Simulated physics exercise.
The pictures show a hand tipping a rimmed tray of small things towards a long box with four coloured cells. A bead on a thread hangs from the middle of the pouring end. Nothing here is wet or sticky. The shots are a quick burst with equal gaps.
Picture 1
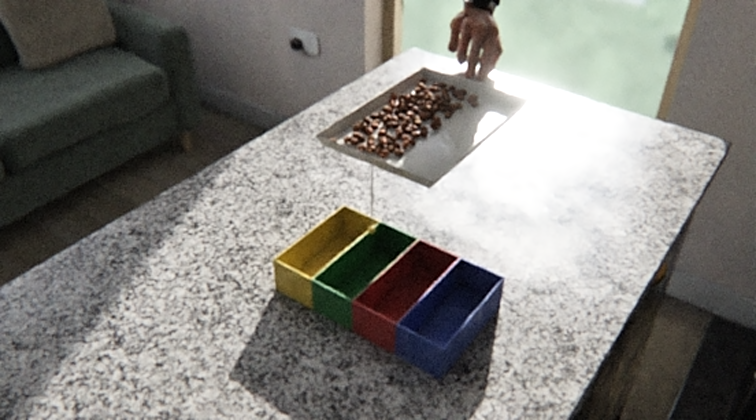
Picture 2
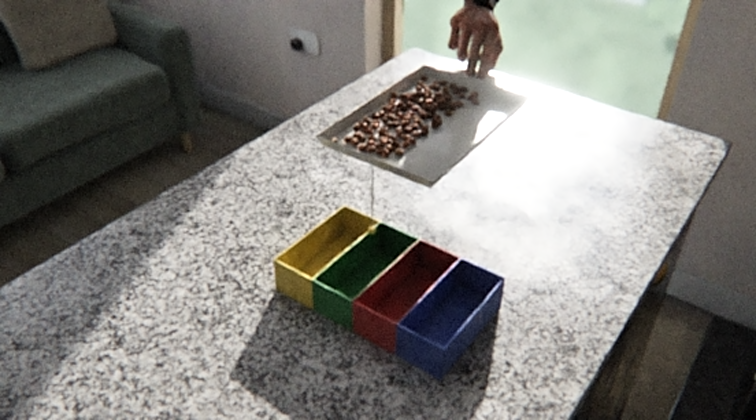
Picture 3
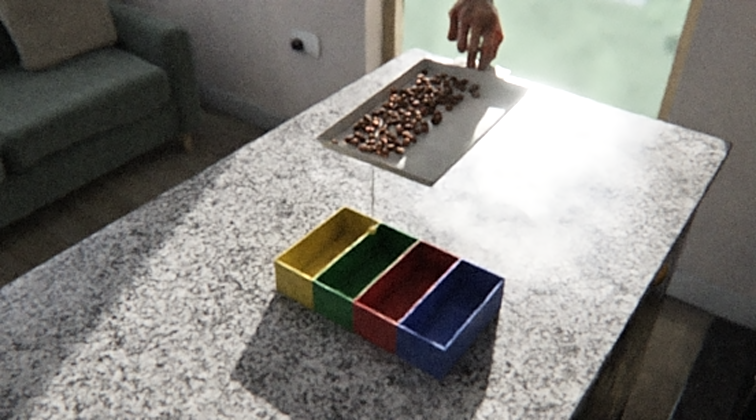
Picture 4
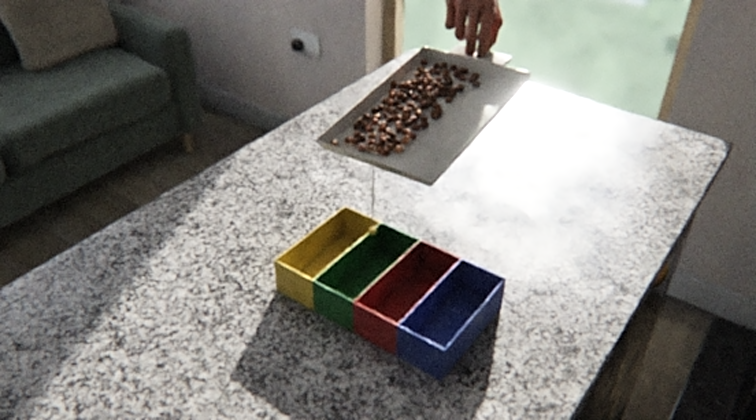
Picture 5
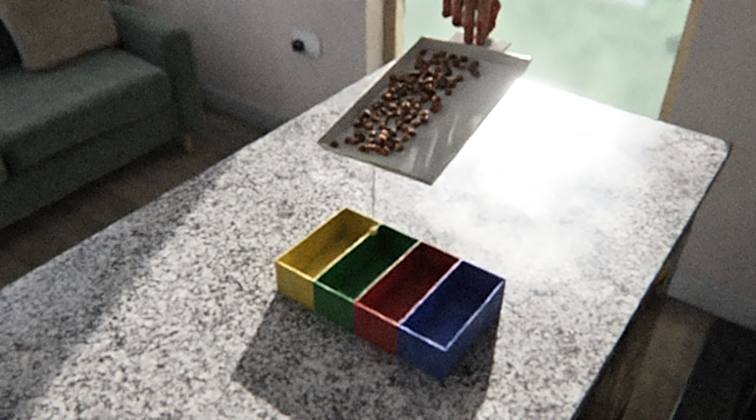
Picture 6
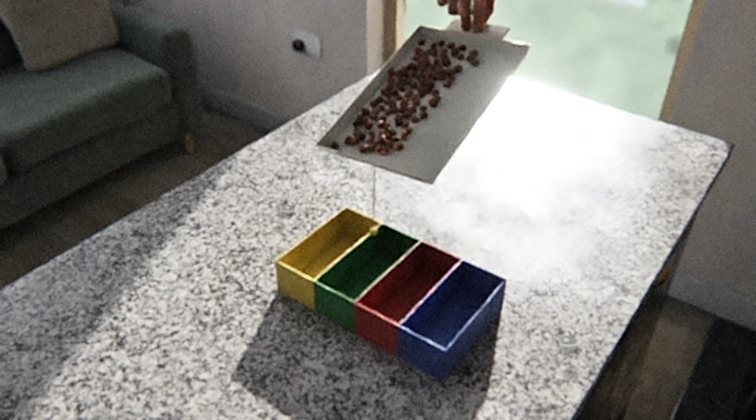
A grey tray scattered with small brown pieces sits at the far end of a speckled stone countertop, seen from above at an angle, with a green sofa at left and a bright window behind. Nearer stands a box with yellow, green, red and blue cells, left to right. A hand steadily raises the tray's far end, tilting it towards the box, while the pieces barely shift and the camera stays still.
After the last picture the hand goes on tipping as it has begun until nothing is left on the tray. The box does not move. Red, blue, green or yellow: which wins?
Fullest: The yellow cell.
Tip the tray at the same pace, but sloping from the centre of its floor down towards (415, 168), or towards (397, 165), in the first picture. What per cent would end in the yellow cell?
First some 0, then 20 per cent.
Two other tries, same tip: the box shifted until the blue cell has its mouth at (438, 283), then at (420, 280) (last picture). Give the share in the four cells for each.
In turn 90 and 100 in a hundred.
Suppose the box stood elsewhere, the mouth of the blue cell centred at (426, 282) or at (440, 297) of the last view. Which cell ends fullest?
In turn: That yellow cell; yellow.
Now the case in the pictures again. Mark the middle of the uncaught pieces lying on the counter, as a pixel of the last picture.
Roughly at (275, 254).
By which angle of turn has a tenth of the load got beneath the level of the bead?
Near 70 degrees.
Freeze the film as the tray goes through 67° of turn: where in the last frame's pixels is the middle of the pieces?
Around (335, 154).
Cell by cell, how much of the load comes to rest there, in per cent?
In per cent, yellow cell 40, green cell 10, red cell 0 and blue cell 0.
Shortly afterwards, tray tipped steeply; near two thirds on the tray; only a few in the yellow cell; near a quarter falling or outside the box.
Next, tray tipped past a quarter turn; near half in the yellow cell; a little in the green cell; near half falling or outside the box.
Some moments later, tray tipped past a quarter turn; near half in the yellow cell; a little in the green cell; near half falling or outside the box.
In the end, tray tipped past a quarter turn; near half in the yellow cell; a little in the green cell; none at all in the blue cell; none at all in the red cell; near half outside the box.
